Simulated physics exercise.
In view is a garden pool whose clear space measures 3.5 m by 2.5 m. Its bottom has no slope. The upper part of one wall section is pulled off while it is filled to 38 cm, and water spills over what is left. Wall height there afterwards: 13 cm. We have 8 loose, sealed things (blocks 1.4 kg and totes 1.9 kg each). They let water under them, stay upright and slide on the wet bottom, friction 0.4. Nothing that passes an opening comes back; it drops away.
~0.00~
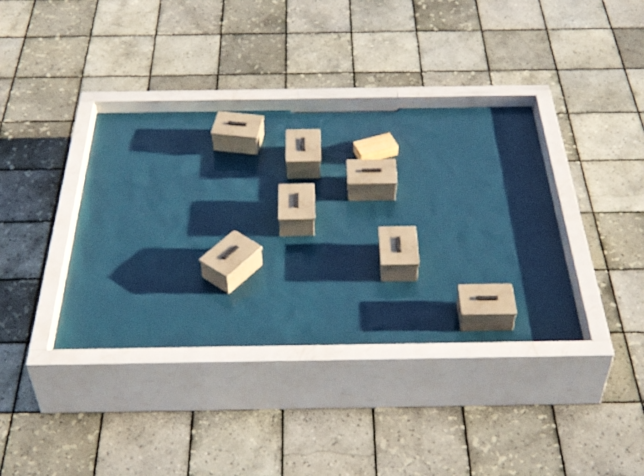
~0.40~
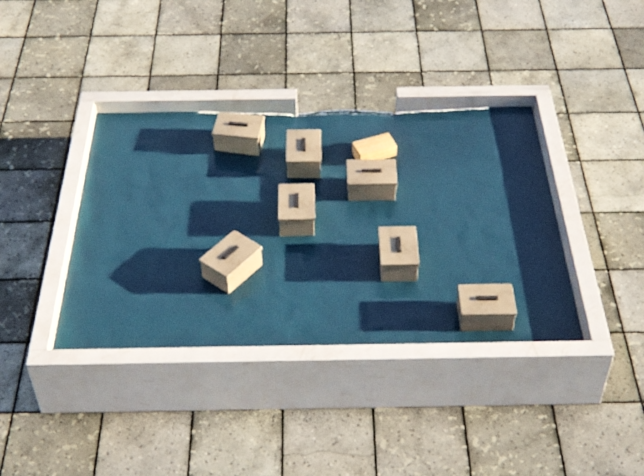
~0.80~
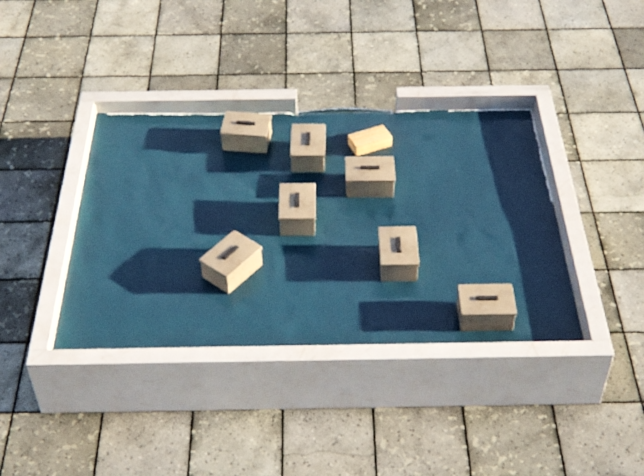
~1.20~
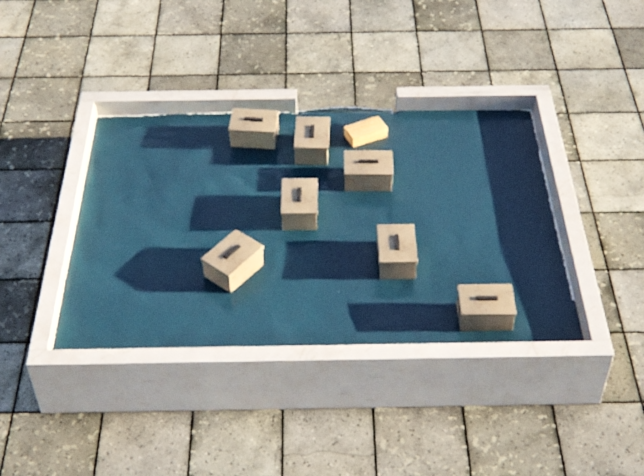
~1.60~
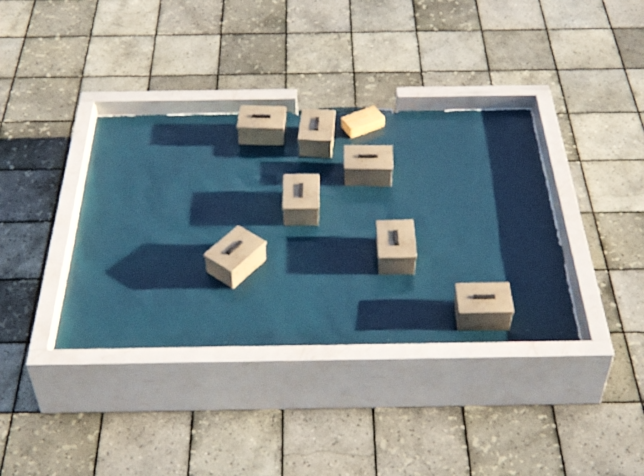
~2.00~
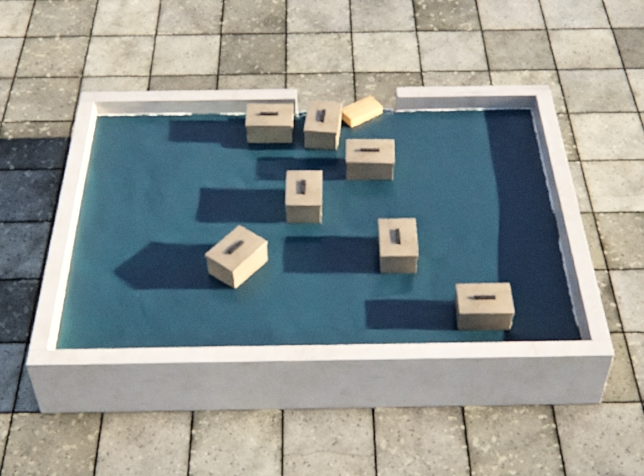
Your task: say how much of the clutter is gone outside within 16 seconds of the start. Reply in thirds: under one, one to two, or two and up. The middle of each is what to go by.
One to two thirds.
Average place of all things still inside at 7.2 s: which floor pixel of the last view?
Near (361, 267).
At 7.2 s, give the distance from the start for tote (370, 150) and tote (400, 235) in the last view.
Taking them in order, the first is washed out and the second is 30 cm.
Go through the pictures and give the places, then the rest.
The first picture shows a block at (376, 144) floats; a tote at (303, 145), afloat; about 3310 L in view; 0 of 8 have shifted.
The second picture shows a block at (374, 144) floats, 3 cm from its start; a tote at (304, 145) floats; about 3280 L in view; 0 of 8 have shifted.
The third picture shows a block at (370, 136) floats, 13 cm from its start; a tote at (308, 139), afloat, 10 cm from its start; 36 cm deep round most things; 4 of 8 have shifted.
The fourth picture shows a block at (366, 127) floats, 23 cm from its start; a tote at (312, 132) floats, 18 cm from its start; about 3180 L in view; 5 of 8 have shifted.
The fifth picture shows a block at (363, 117), afloat, 35 cm from its start; a tote at (317, 125), afloat, 27 cm from its start; about 3130 L in view; 7 of 8 have shifted.
The sixth picture shows a block at (361, 108) floats, 49 cm from its start; a tote at (323, 116), afloat, 39 cm from its start; 35 cm deep round most things; 7 of 8 have shifted.
After 3.2 s 2 of 8 are out; 6 afloat.
After 7.2 s 4 of 8 are out; 4 afloat.
After 12.0 s 5 of 8 are out; 3 afloat.
After 16.0 s 5 of 8 are out; 3 afloat.
